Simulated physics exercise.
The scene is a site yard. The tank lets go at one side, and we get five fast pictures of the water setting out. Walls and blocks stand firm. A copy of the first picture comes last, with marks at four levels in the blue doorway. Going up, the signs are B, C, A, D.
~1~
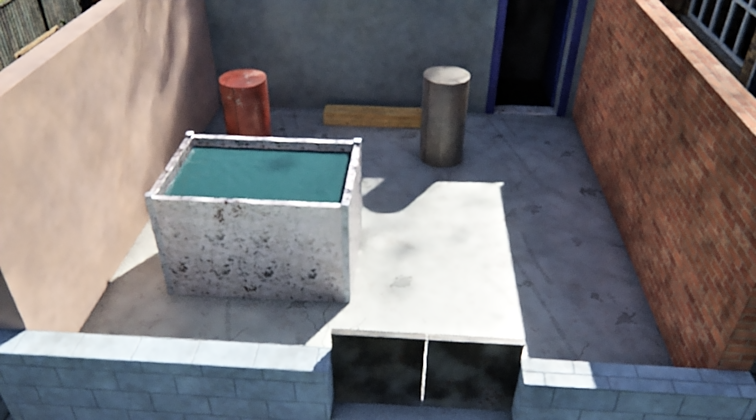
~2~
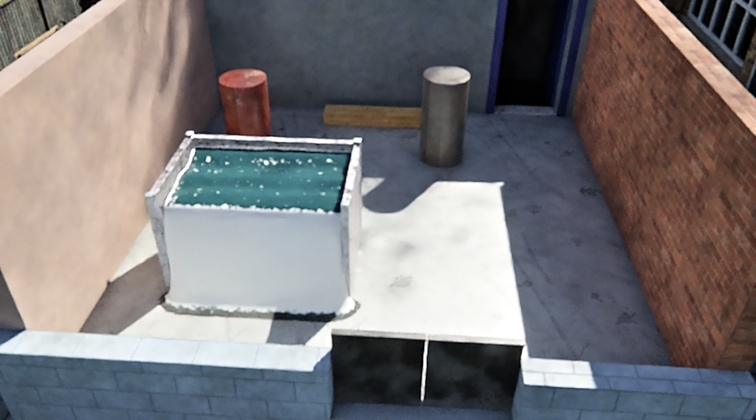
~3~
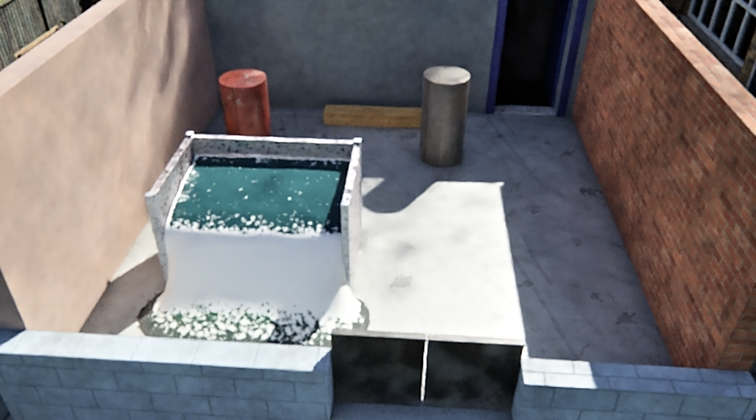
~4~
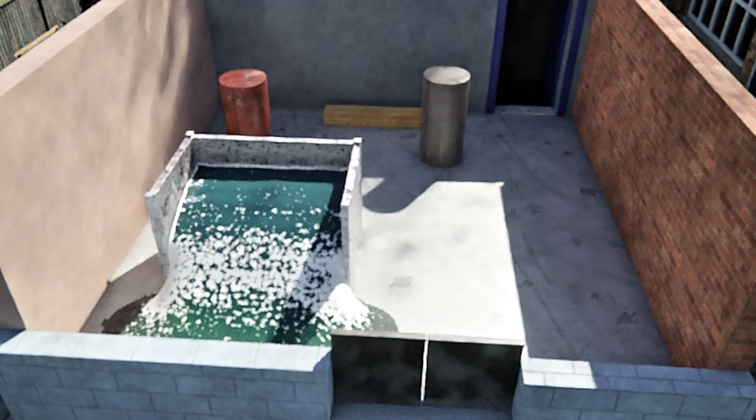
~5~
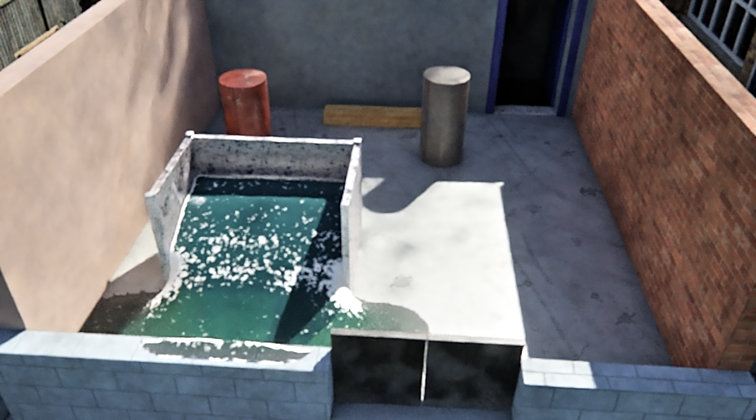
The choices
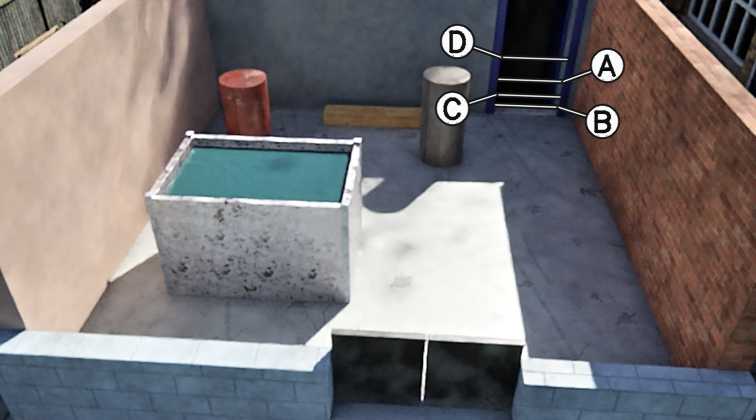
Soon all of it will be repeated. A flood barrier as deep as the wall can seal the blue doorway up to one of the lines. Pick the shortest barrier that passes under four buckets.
B will do.
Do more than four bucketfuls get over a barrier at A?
No.
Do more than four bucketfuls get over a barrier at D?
No, not at all.
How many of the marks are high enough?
All four.
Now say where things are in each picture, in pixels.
The first frame shows water in the tank at rest, its middle at (262, 175); foot of the blue doorway at (525, 114); shut gate at (426, 348).
The second frame shows front seen at (348, 308), 2 % of the ground wet.
The third frame shows front seen at (163, 297), 5 % of the ground wet.
The fourth frame shows front seen at (163, 287), 10 % of the ground wet.
The fifth frame shows front seen at (400, 311), 13 % of the ground wet.
On the marked copy, A at (530, 80); B at (526, 106); C at (528, 95); D at (534, 58); from the bottom up B, C, A, D.
With A, nothing gets over.
With B, a splash gets over, under a bucket.
With C, nothing gets over.
With D, nothing gets over.
